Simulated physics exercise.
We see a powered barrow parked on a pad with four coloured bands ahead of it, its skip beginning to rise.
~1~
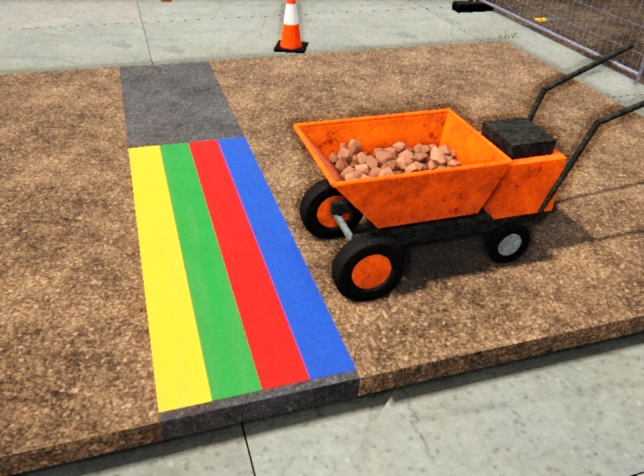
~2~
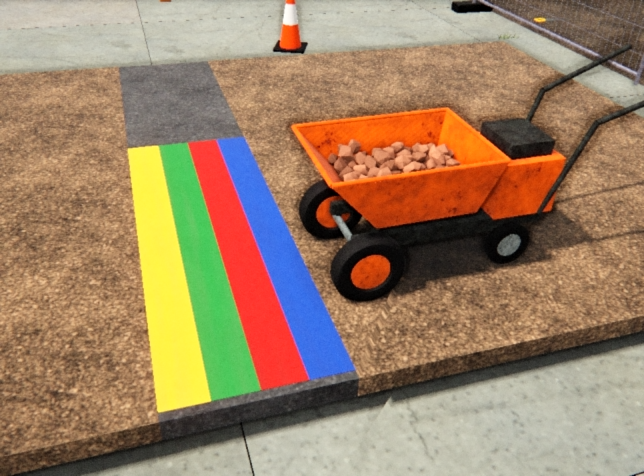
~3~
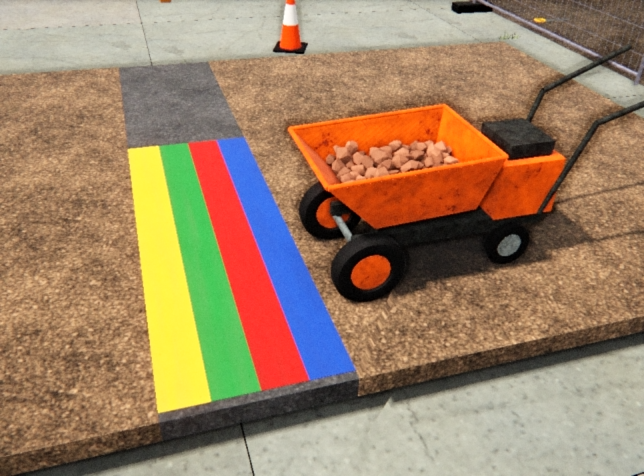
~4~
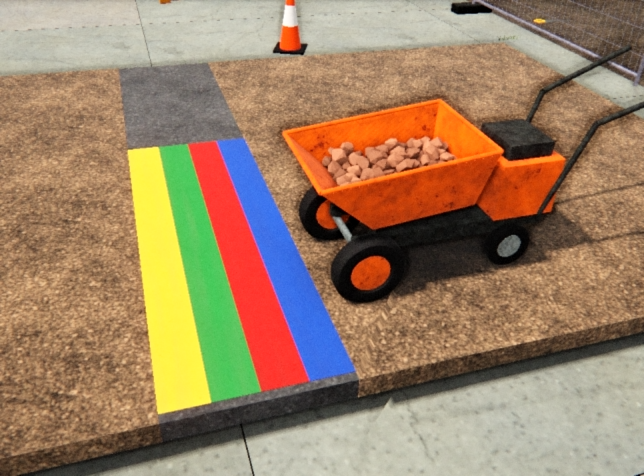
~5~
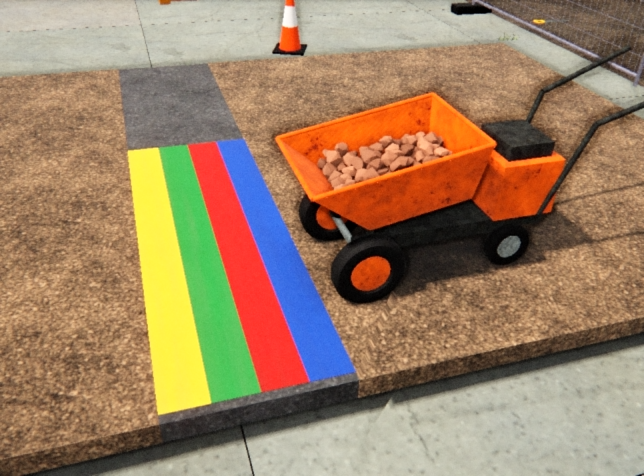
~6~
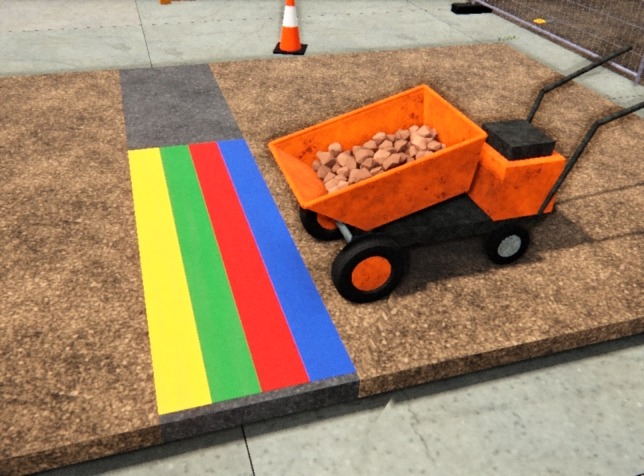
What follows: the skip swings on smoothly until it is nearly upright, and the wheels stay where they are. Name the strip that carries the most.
The green strip carries the most.
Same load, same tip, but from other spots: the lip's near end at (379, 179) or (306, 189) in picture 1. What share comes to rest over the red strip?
Roughly 40 per cent, and 0 per cent.
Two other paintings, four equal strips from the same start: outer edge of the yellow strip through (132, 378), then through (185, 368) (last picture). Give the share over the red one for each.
Near 30 % and 0 %.
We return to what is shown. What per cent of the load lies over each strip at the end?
In per cent, blue strip 0, red strip 15, green strip 40 and yellow strip 20.
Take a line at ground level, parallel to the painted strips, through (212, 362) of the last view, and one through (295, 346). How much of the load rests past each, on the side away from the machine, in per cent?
Near 30 % and 80 %.
Shortly afterwards, skip tipped steeply; the whole lot in the skip.
Next, skip tipped steeply; all but a few in the skip; only a few over the red strip; only a few over the green strip.
Some moments later, skip tipped right over; near a third in the skip; a little over the red strip; near a third over the green strip; a little over the yellow strip; a little off the paint.
In the end, skip tipped right over; near a quarter in the skip; none at all over the blue strip; a little over the red strip; near a third over the green strip; near a quarter over the yellow strip; a little off the paint.
